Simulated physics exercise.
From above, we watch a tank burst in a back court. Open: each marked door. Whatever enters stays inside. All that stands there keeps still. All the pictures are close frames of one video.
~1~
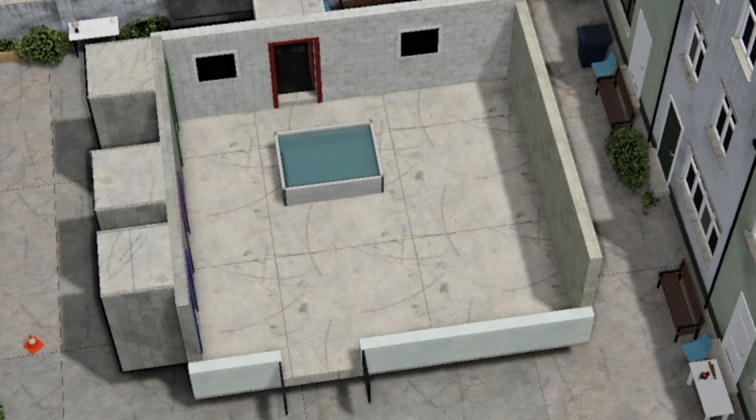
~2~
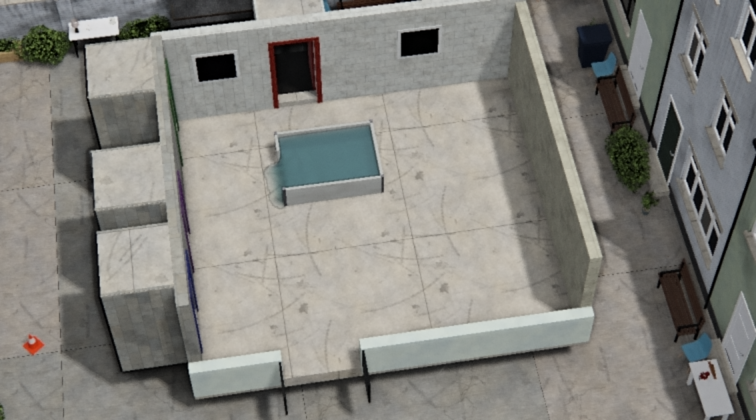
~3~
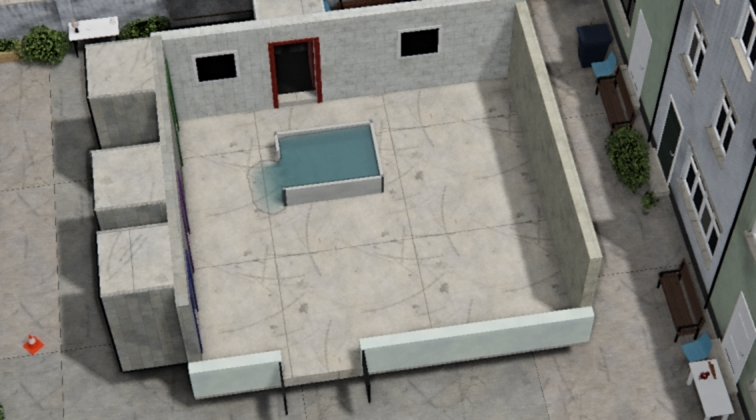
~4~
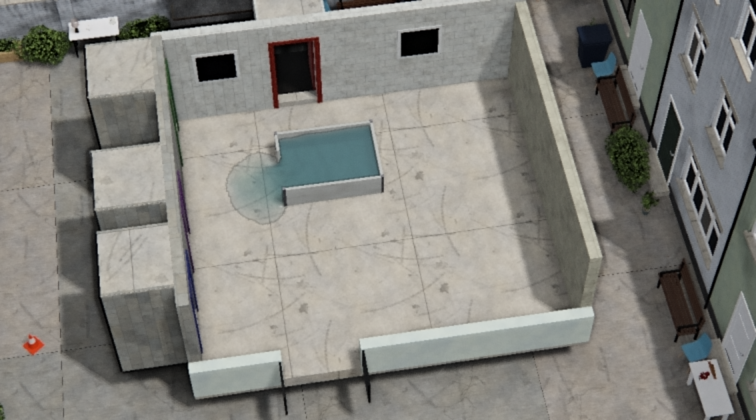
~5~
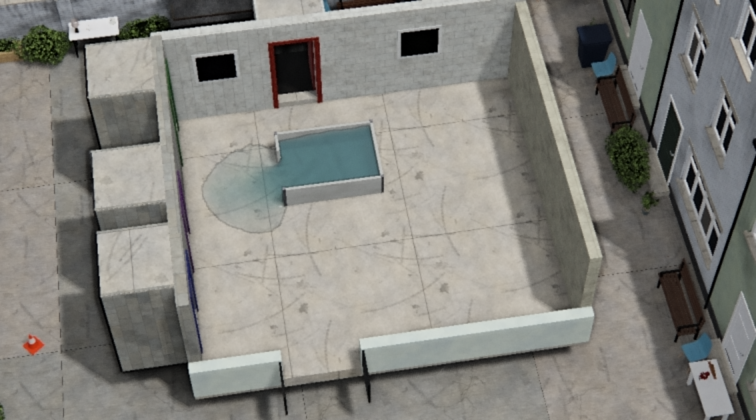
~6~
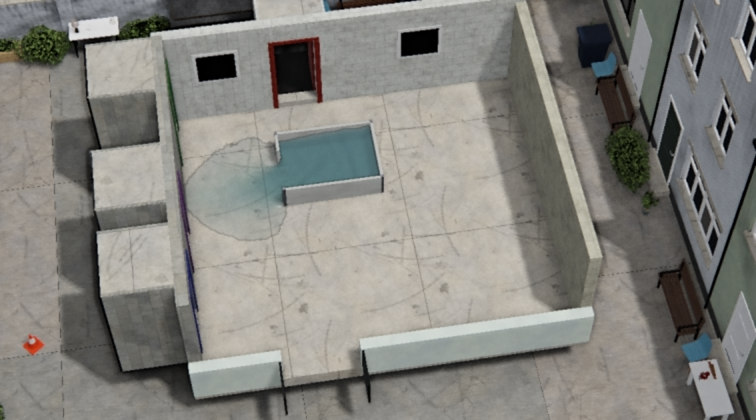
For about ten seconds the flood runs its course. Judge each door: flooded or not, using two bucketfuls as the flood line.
Result: Blue door: Limit not exceeded. Green door: Limit not exceeded. Red door: Limit not exceeded. Purple door: Limit exceeded.
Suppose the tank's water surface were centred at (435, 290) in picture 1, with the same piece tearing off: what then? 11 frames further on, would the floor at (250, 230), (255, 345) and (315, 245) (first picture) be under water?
Check in sequence: Still parched, soaked through, still parched.
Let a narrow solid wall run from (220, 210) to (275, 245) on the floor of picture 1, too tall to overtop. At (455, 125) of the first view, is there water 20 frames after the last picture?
I'd say it ends up unwetted.
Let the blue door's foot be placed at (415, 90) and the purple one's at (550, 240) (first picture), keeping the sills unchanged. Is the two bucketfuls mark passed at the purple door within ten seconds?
Purple door: Does not flood.
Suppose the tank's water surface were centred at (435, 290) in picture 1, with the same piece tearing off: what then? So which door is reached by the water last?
Last comes the door marked red.
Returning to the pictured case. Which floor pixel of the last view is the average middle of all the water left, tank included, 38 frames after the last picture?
That puts it at around (273, 212).
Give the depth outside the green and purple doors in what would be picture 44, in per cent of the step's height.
30 and 120 %, in that order.
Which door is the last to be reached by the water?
That is the one in red.
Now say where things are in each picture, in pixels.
The first frame shows the tank at (328, 157) is whole and still.
In the second frame, the front is at (272, 167), out from the gap at (283, 180).
In the third frame, water pours out at (283, 181) and has run to (254, 171).
In the fourth frame, the front is at (230, 181), out from the gap at (284, 181).
In the fifth frame, water pours out at (283, 181) and has run to (207, 186).
In the sixth frame, water pours out at (283, 181) and has run to (185, 194).
A moment on, water covers 10 % of the floor; the blue door not reached, the green door wet at the sill, nothing in, the red door not reached, the purple door wet at the sill, nothing in.
Next, water covers 15 % of the floor; the blue door wet at the sill, nothing in, the green door wet at the sill, nothing in, the red door not reached, the purple door over two buckets in.
Then, water covers 25 % of the floor; the blue door wet at the sill, nothing in, the green door wet at the sill, nothing in, the red door wet at the sill, nothing in, the purple door over two buckets in.
Later, water covers 45 % of the floor; the blue door wet at the sill, nothing in, the green door wet at the sill, nothing in, the red door wet at the sill, nothing in, the purple door over two buckets in.
In the end, water covers 70 % of the floor; the blue door wet at the sill, nothing in, the green door wet at the sill, nothing in, the red door wet at the sill, nothing in, the purple door over two buckets in.
